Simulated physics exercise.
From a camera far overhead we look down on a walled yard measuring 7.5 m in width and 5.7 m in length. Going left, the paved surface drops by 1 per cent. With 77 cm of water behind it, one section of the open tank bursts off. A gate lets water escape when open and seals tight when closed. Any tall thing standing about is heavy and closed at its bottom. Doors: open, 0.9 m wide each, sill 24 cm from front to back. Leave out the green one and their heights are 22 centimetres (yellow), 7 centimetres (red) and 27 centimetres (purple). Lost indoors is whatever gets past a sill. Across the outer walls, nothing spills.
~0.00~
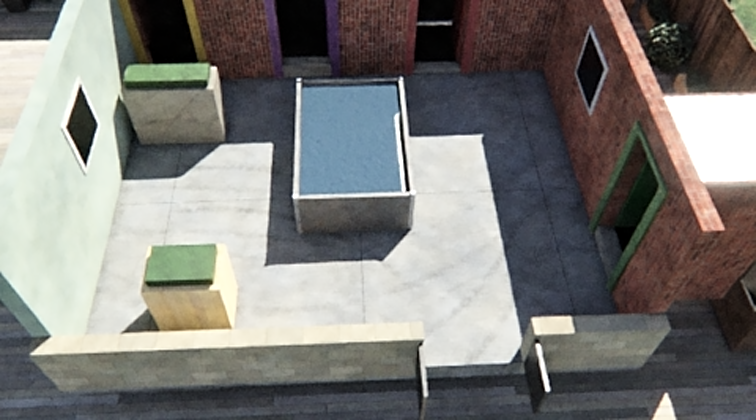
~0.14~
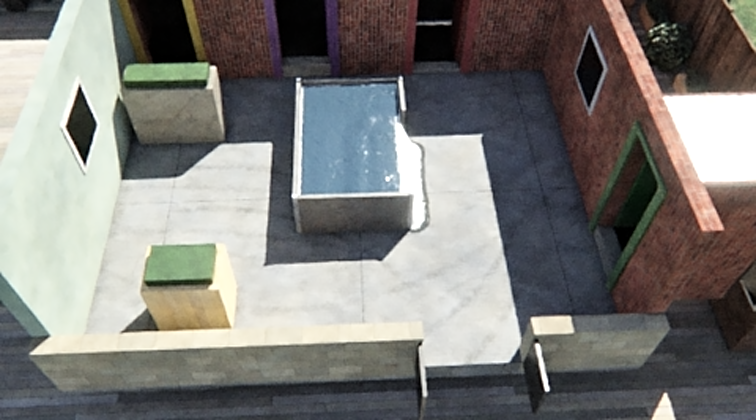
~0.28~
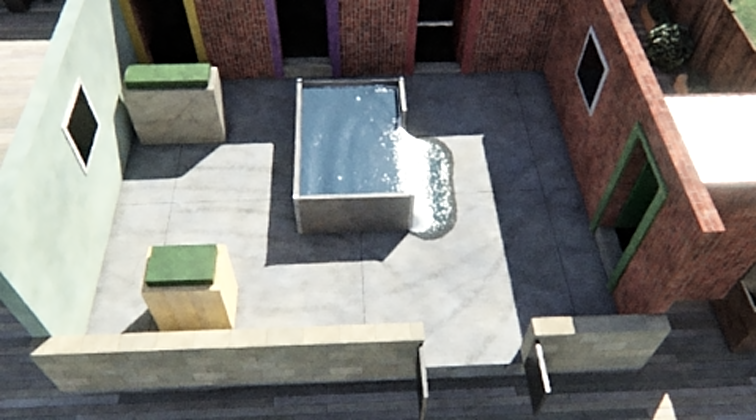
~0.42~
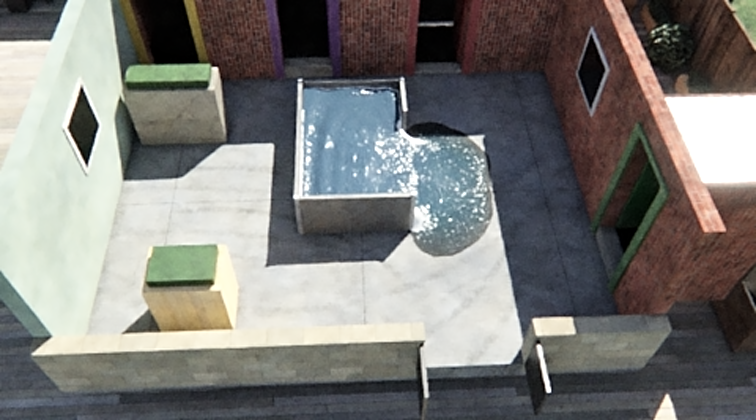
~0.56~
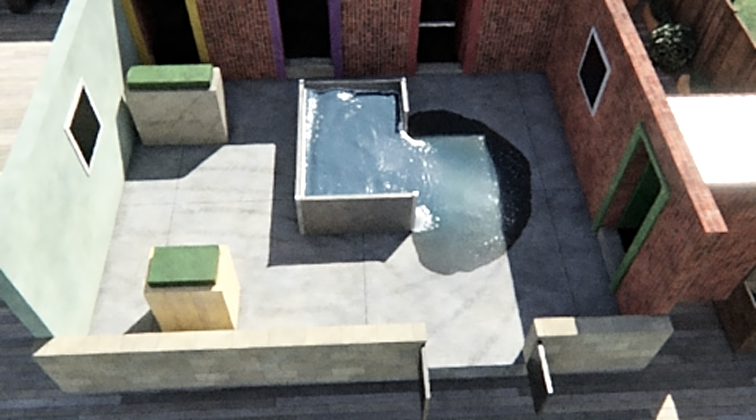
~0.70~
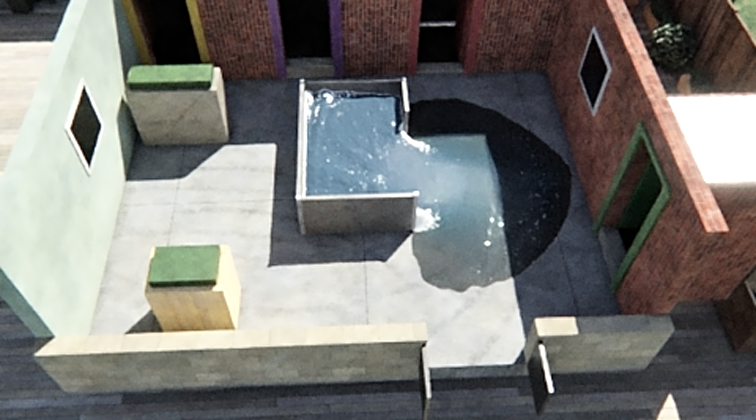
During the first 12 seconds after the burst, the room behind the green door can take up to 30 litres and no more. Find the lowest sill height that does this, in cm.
The lowest height is about 21 cm.
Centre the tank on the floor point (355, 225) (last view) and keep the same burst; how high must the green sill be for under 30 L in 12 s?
At least some 34 centimetres tall.
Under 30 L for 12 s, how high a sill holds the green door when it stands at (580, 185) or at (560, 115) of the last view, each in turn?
Roughly 34 cm, then roughly 16 cm.
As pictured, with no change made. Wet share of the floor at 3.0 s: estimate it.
About 40 per cent.
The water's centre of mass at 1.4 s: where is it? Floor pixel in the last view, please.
My guess is close to (423, 178).
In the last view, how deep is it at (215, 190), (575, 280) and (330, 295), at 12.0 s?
Going through the spots in order gives 8, 4 and 4 centimetres.
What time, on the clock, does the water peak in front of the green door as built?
Peak time: About 1.8 s.
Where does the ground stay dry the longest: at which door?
I'd say the yellow one.
After 1.4 s water covers 30 % of the floor, deepest (42 cm) near (580, 200); 27 cm at the green door, 0 litres in over its 23 cm sill.
After 3.0 s water covers 40 % of the floor, deepest (34 cm) near (610, 343); 21 cm at the green door, 19 litres in over its 23 cm sill.
After 12.0 s water covers 100 % of the floor, deepest (14 cm) near (151, 120); 4 cm at the green door, 21 litres in over its 23 cm sill.
At the green door as built, the water arrived by 1.0 s and peaked near 31 cm at 1.8 s.
With a sill of 19 cm, 50 litres would have come in within the 12 s; with 25.5 cm, 11 litres. So under 30 litres takes about 21 cm.
